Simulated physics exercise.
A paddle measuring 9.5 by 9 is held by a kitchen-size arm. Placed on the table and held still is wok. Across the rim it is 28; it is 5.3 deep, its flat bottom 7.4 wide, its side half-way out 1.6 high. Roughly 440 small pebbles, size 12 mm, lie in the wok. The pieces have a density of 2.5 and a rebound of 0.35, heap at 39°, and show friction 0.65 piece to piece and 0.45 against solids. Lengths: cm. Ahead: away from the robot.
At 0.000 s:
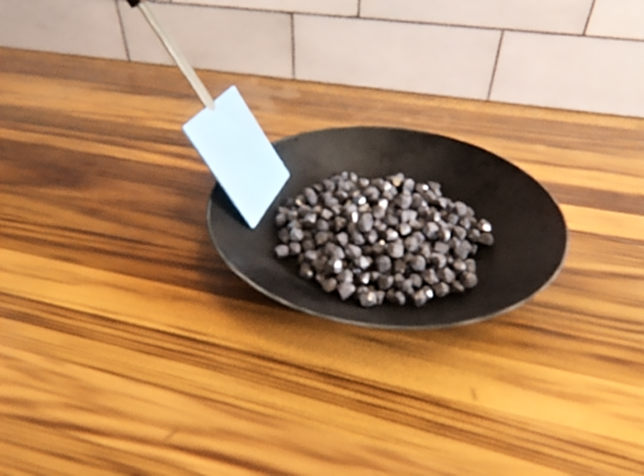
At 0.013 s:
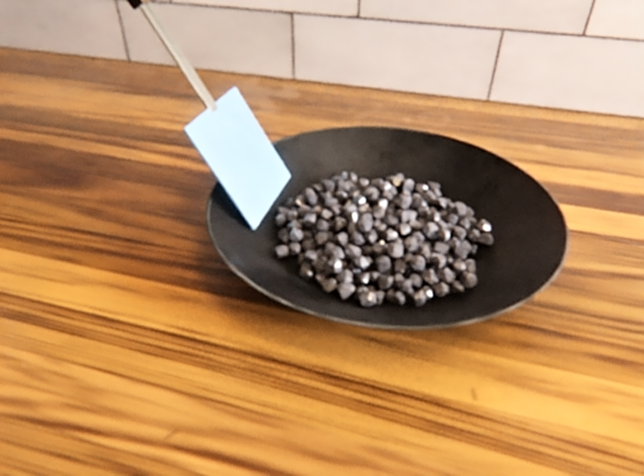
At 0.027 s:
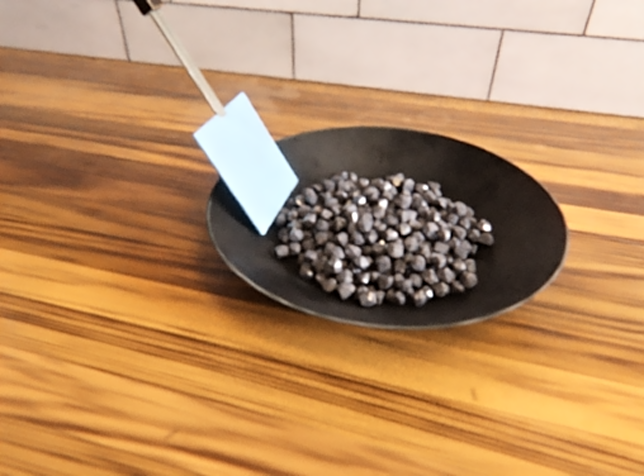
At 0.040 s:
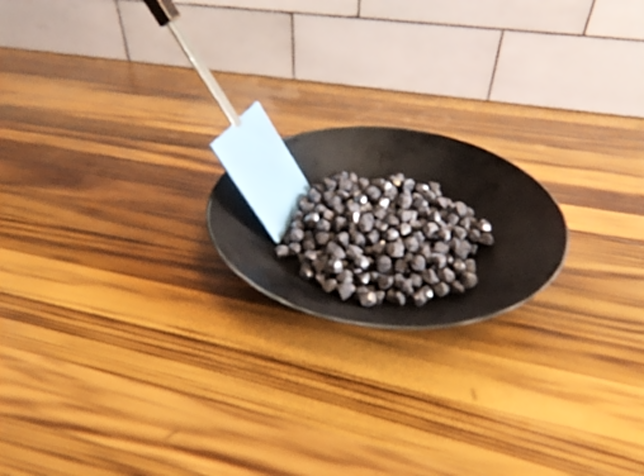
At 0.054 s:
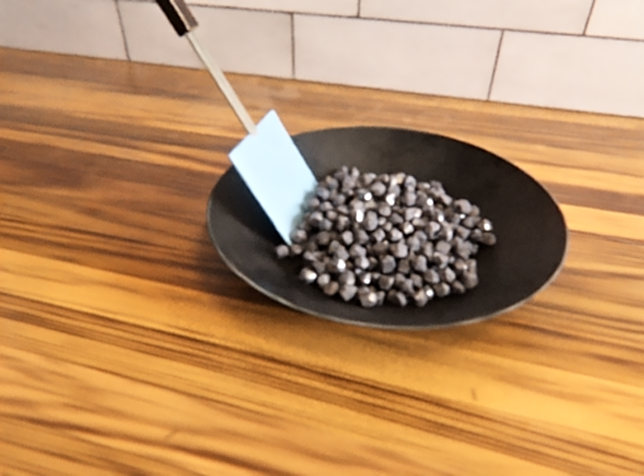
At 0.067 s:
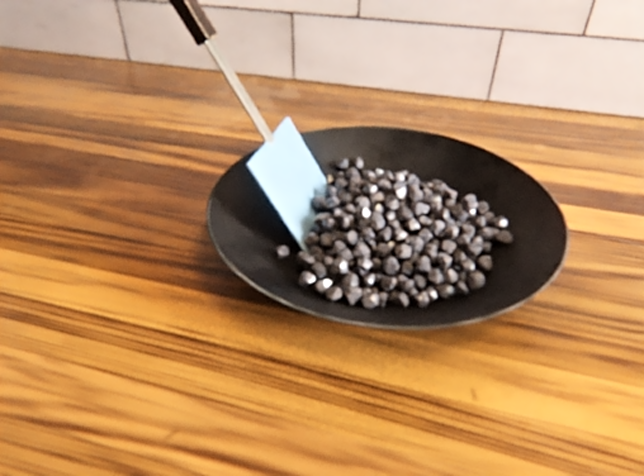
A pale blue paddle on a thin rod with a dark handle moved down and right into a black wok on a wooden counter, nudging the near edge of a pile of dark pebbles rightward.
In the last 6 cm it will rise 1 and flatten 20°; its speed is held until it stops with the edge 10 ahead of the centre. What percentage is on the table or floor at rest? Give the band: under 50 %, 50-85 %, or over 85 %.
Band: 50-85 %.
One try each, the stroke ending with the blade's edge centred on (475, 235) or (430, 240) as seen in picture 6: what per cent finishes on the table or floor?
Respectively about 45 and 15 percent end on the table or floor.
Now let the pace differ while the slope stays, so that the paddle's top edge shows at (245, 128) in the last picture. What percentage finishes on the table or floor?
My guess is around 50 percent.
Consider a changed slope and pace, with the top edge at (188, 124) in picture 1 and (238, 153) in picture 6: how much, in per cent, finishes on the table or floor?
Around 55 per cent finishes on the table or floor.
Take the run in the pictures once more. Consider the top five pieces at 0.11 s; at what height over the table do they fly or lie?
Somewhere near 8 cm, I'd say.
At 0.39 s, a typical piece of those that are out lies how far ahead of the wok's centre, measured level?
It sits close to 24 cm ahead of the middle.
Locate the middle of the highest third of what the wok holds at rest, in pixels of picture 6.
Around (452, 237).
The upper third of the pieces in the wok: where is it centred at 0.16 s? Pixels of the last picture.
The middle lies somewhere about (505, 210).
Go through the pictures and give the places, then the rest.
The first picture shows the paddle top edge at (210, 105), sloping 59°; upper third of the load around (381, 221), from x 280 to 485, top at y 175; 442 in the wok.
The second picture shows the paddle top edge at (211, 106), sloping 59°; upper third of the load around (381, 221), from x 280 to 485, top at y 175.
The third picture shows the paddle top edge at (220, 112), sloping 59°; upper third of the load around (381, 221), from x 280 to 485, top at y 175.
The fourth picture shows the paddle top edge at (235, 122), sloping 59°; upper third of the load around (381, 220), from x 280 to 485, top at y 175.
The fifth picture shows the paddle top edge at (252, 131), sloping 59°; upper third of the load around (382, 218), from x 275 to 485, top at y 170.
The sixth picture shows the paddle top edge at (269, 139), sloping 59°; upper third of the load around (392, 214), from x 265 to 505, top at y 165; 442 in the wok.
After 0.11 s, sloping 59°, highest piece 10 above the table; 441 in the wok, 1 on the blade or in flight.
After 0.16 s, sloping 54°, highest piece 16 above the table; 427 in the wok, 15 on the blade or in flight.
After 0.39 s, sloping 39°, highest piece 22 above the table; 250 on the table or floor, 174 in the wok, 18 on the blade or in flight.
After 1.44 s, sloping 39°, highest piece 4 above the table; 268 on the table or floor, 174 in the wok.
In the end, 268 on the table or floor, 174 in the wok. That is 61 % on the table or floor.
